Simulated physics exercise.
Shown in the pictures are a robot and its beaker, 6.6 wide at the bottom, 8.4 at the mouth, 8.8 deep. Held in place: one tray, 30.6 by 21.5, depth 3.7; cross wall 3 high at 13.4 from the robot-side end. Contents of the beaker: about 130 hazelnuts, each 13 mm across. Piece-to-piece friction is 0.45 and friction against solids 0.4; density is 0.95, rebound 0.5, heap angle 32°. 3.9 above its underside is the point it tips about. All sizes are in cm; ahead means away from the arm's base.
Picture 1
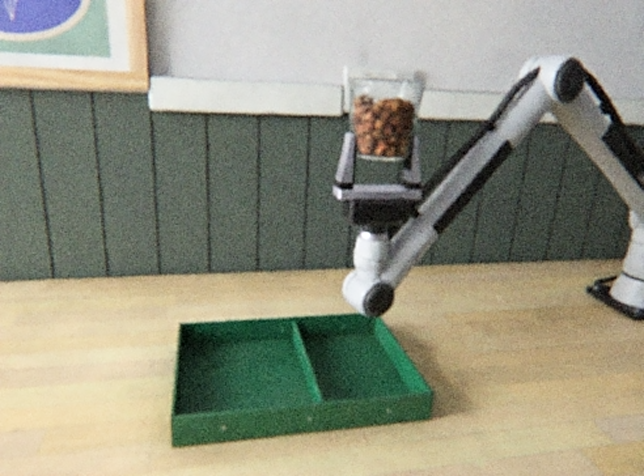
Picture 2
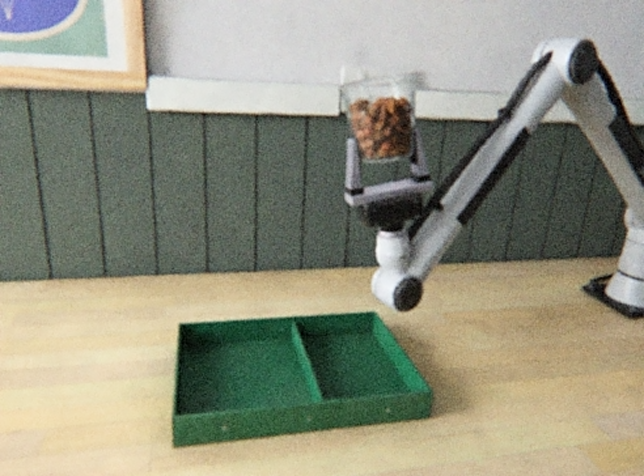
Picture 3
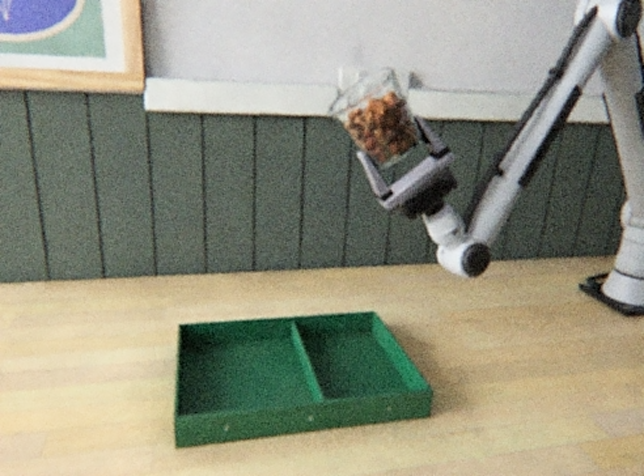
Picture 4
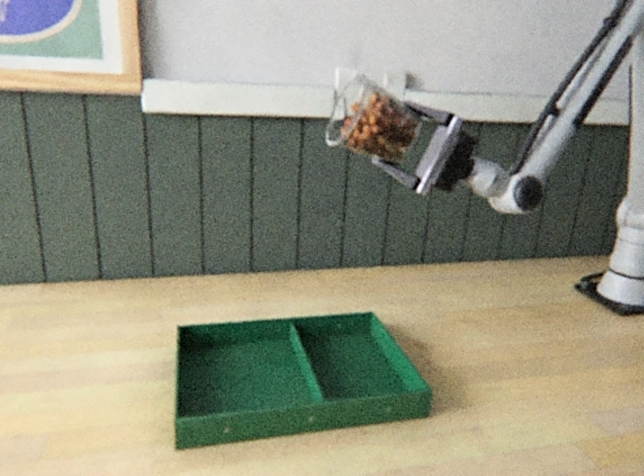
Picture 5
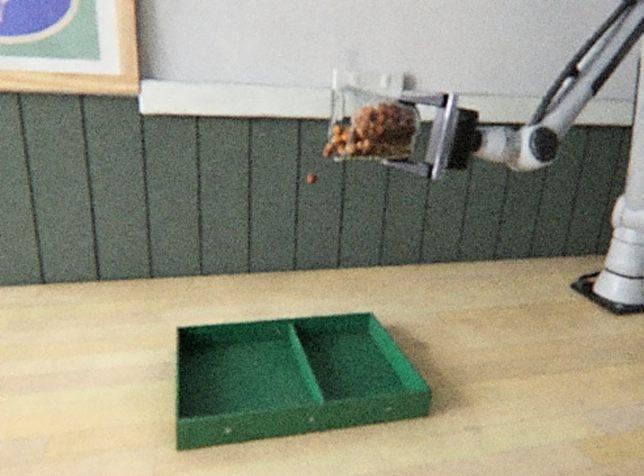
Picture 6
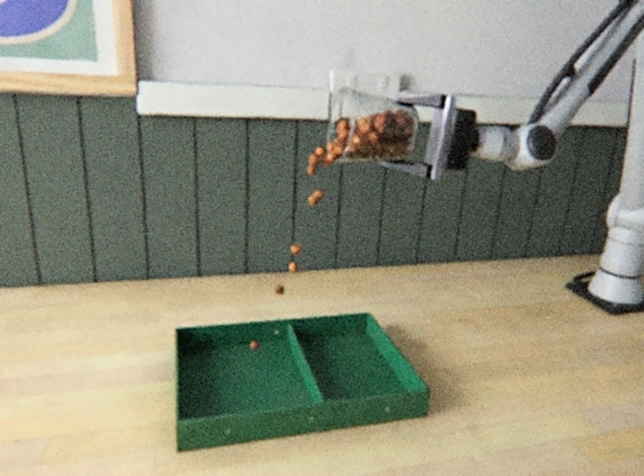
At the start, a robot arm holds an upright clear beaker of brown nuts above and behind a green divided tray on a wooden table. The arm tilts the beaker leftward until it lies nearly sideways, and nuts begin tumbling from its mouth, with one reaching the tray's left section.
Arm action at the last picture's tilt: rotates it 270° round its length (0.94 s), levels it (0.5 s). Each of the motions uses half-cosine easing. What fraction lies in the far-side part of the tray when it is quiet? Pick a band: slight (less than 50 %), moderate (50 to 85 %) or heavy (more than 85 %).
Moderate.
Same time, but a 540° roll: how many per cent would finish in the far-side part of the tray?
It would come to around 65 per cent.
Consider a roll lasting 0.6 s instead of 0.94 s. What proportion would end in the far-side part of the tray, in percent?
Then: Approx. 55 %.
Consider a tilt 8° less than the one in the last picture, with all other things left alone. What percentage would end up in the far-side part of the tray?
I'd expect close to 35 per cent then.
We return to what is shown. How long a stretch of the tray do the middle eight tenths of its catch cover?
Spread length: Approx. 14 cm.
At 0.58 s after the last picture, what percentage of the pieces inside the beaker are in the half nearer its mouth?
My estimate is some 45 per cent.
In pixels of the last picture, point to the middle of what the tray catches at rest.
Middle: Close to (238, 389).
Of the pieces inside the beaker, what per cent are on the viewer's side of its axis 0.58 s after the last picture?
70 per cent, roughly.
Then, 0.58 s on, tipped 85°, highest piece 37 above the table; 76 in the beaker, 33 in the far-side part, 1 on the table or floor, 18 in flight or on a rim.
Then, 1.15 s on, tipped 53°, highest piece 36 above the table; 74 in the far-side part, 49 in the beaker, 2 on the table or floor, 3 in flight or on a rim.
Then, 1.64 s on, upright, highest piece 37 above the table; 77 in the far-side part, 49 in the beaker, 2 on the table or floor.
Then, 2.34 s on, upright, highest piece 37 above the table; 77 in the far-side part, 49 in the beaker, 2 on the table or floor.
In the end, 77 in the far-side part, 49 in the beaker, 2 on the table or floor. That is 60 % in the far-side part of the tray.
